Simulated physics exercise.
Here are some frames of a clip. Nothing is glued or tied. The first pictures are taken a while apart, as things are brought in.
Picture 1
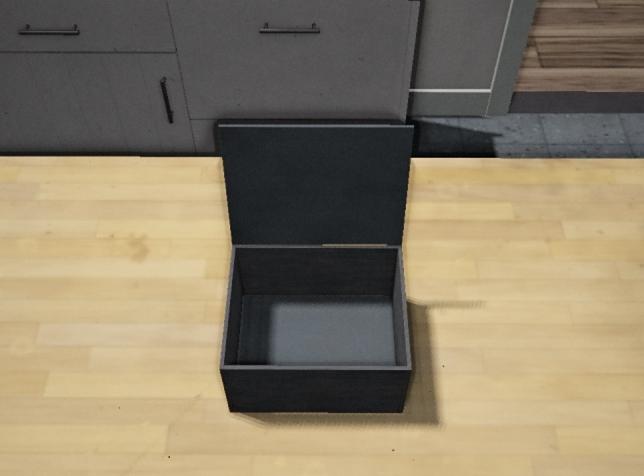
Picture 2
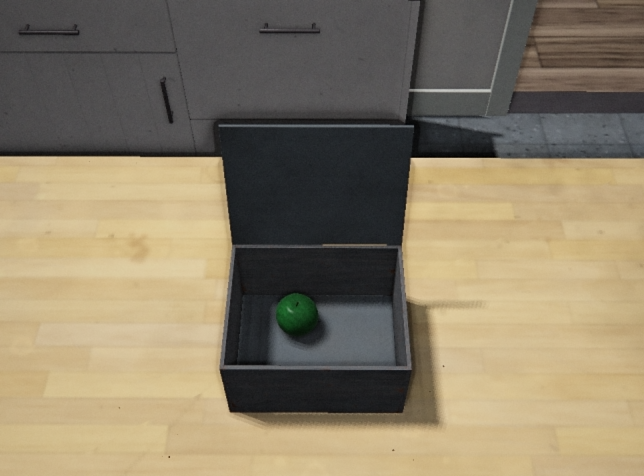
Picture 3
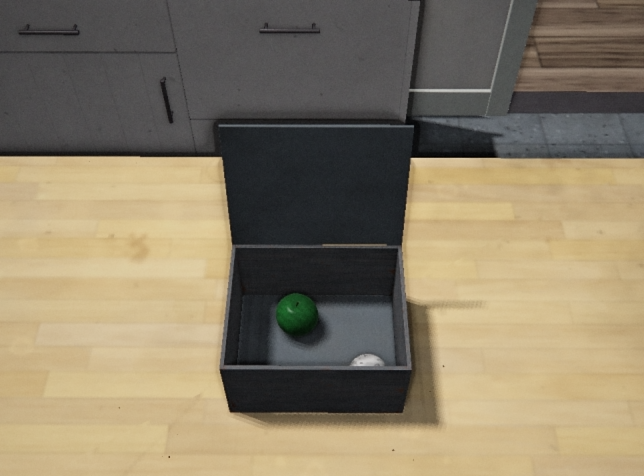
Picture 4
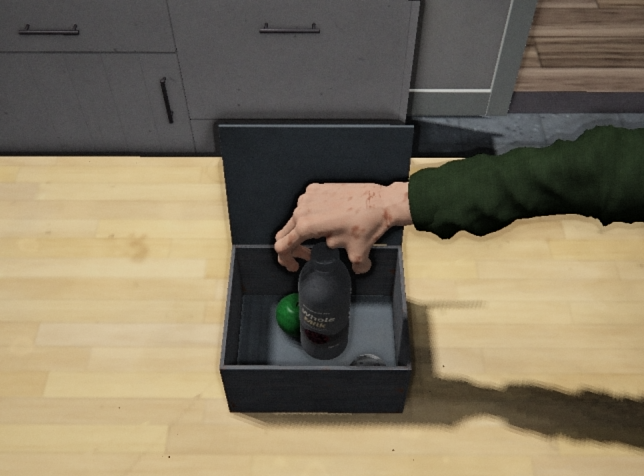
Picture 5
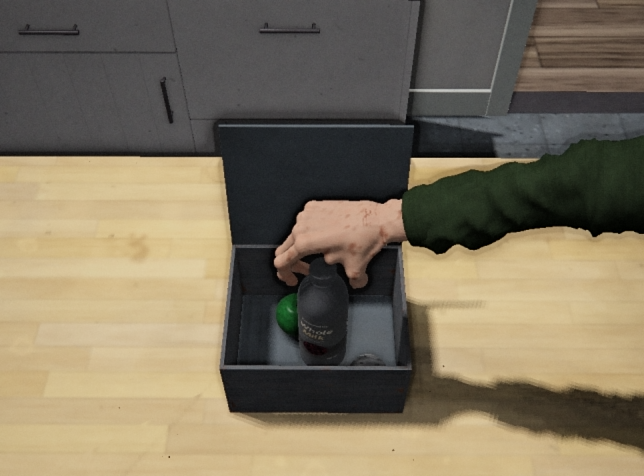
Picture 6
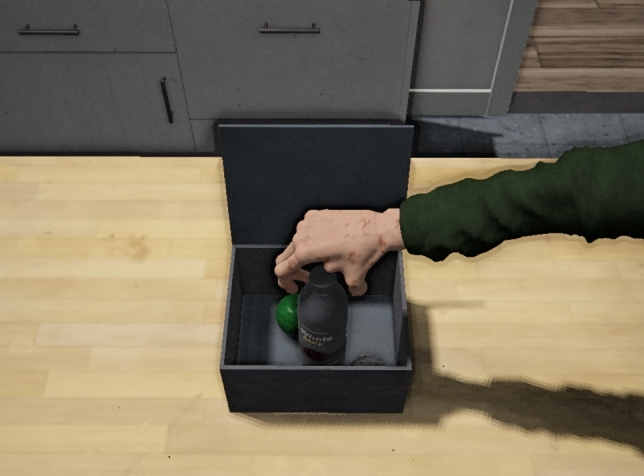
A hand in a dark green sleeve reaches in from the right over an open black box on a light wooden counter, seen from above and in front, with grey cabinets behind. The box is empty at first, then holds a green apple at left and a small whitish object near the front right. The hand lowers a dark grey bottle slightly between them, while the camera stays still.
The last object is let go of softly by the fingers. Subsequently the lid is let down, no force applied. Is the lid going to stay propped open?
Yes, it stays open.
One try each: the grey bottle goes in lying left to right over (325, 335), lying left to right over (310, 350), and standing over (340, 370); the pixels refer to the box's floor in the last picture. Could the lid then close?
First try: The lid comes all the way down; second try: It comes all the way down; third try: It comes all the way down.
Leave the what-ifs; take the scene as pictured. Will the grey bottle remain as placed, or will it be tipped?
Observation: It keeps the set orientation.
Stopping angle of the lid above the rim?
The lid sits around 30° above the rim.
Then, 0.90 s on from there, lid starting down; grey bottle shifted about its own width near (323, 343).
Then, 1.50 s on from there, lid 66° above the rim; grey bottle shifted about its own width near (323, 343).
Then, 1.80 s on from there, lid 38° above the rim; grey bottle shifted about its own width near (323, 343).
In the end, lid 29° above the rim; moved from the start, grey bottle; the other 2 unmoved. At the end, from the last picture's camera, grey bottle near (323, 343).
